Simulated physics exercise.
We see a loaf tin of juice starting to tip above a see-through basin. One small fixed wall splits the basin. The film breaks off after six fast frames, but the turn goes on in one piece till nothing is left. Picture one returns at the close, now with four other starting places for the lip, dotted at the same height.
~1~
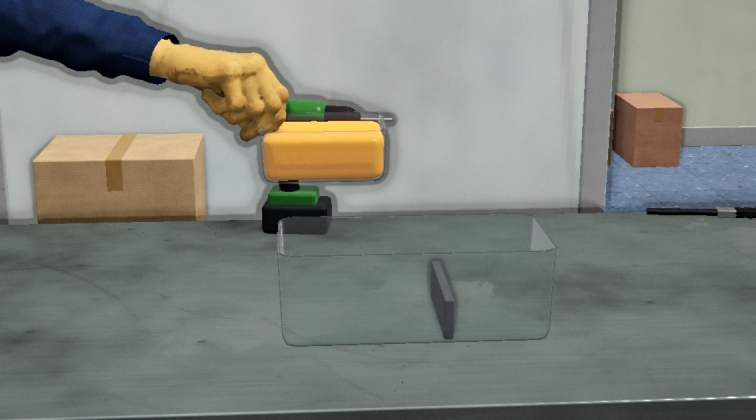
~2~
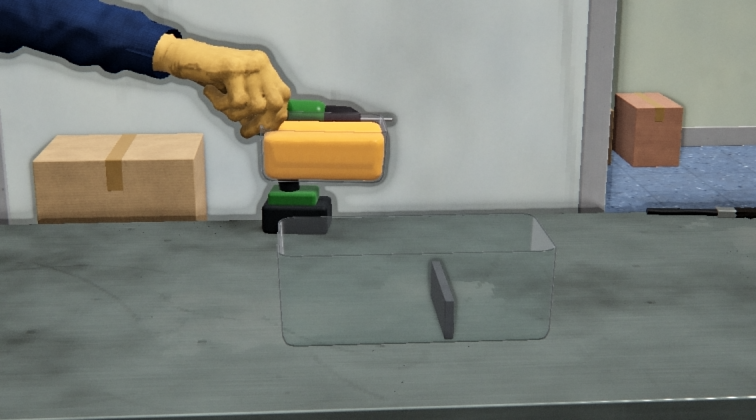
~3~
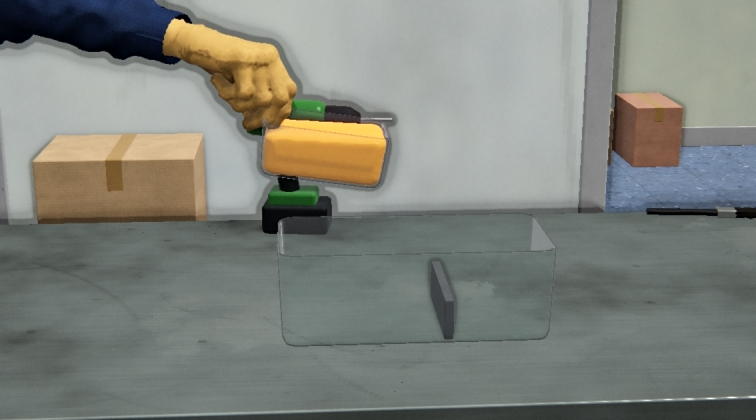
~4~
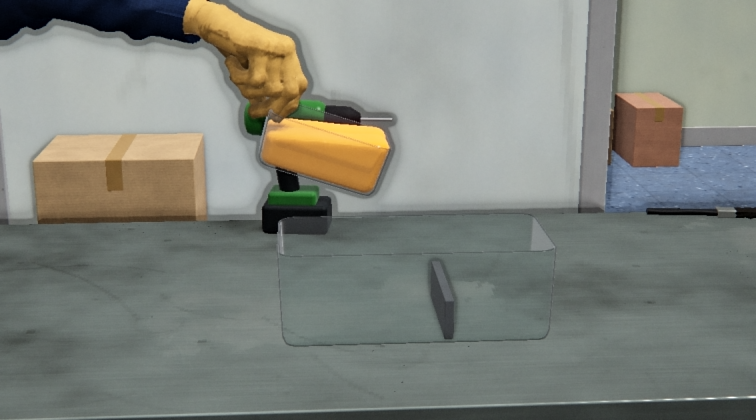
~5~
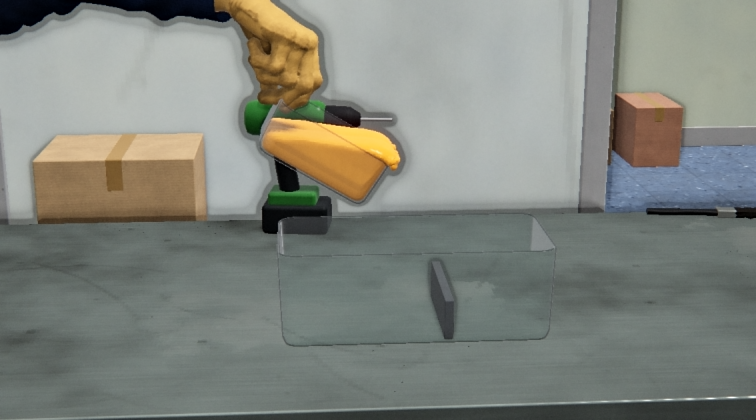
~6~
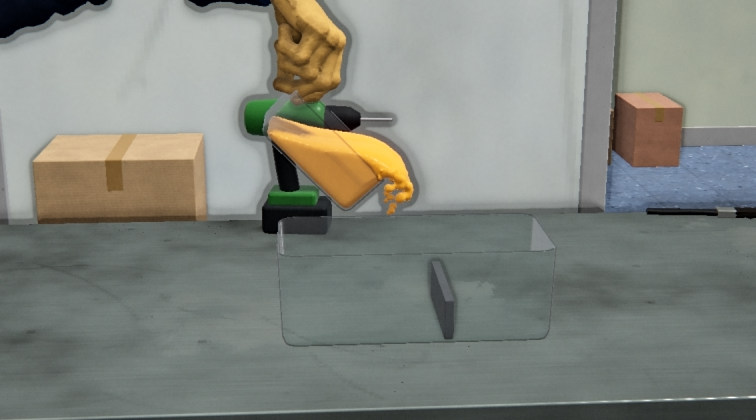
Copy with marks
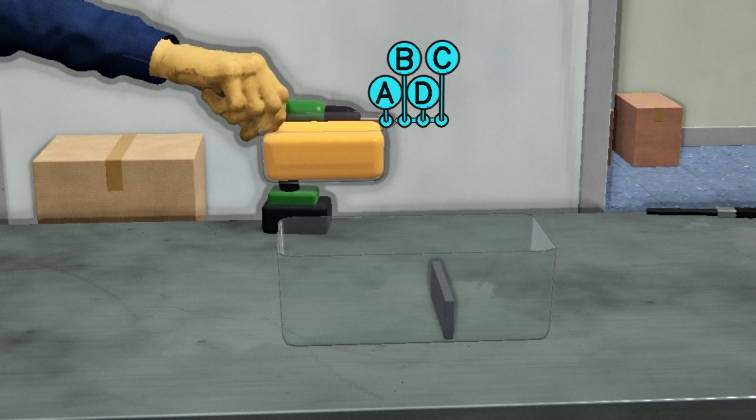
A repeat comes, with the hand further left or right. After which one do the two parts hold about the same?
B works best here.
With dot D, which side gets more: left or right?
The right side.
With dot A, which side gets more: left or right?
More ends on the left.
On the marked copy, A at (386, 120); B at (404, 120); C at (441, 119); D at (423, 120).
Choosing A, about 73 % ends left of the wall and 22 % right of it; 6 % is lost outside.
Choosing B, about 48 % ends left of the wall and 49 % right of it; 3 % is lost outside.
Choosing C, about 21 % ends left of the wall and 76 % right of it; 3 % is lost outside.
Choosing D, about 32 % ends left of the wall and 65 % right of it; 3 % is lost outside.
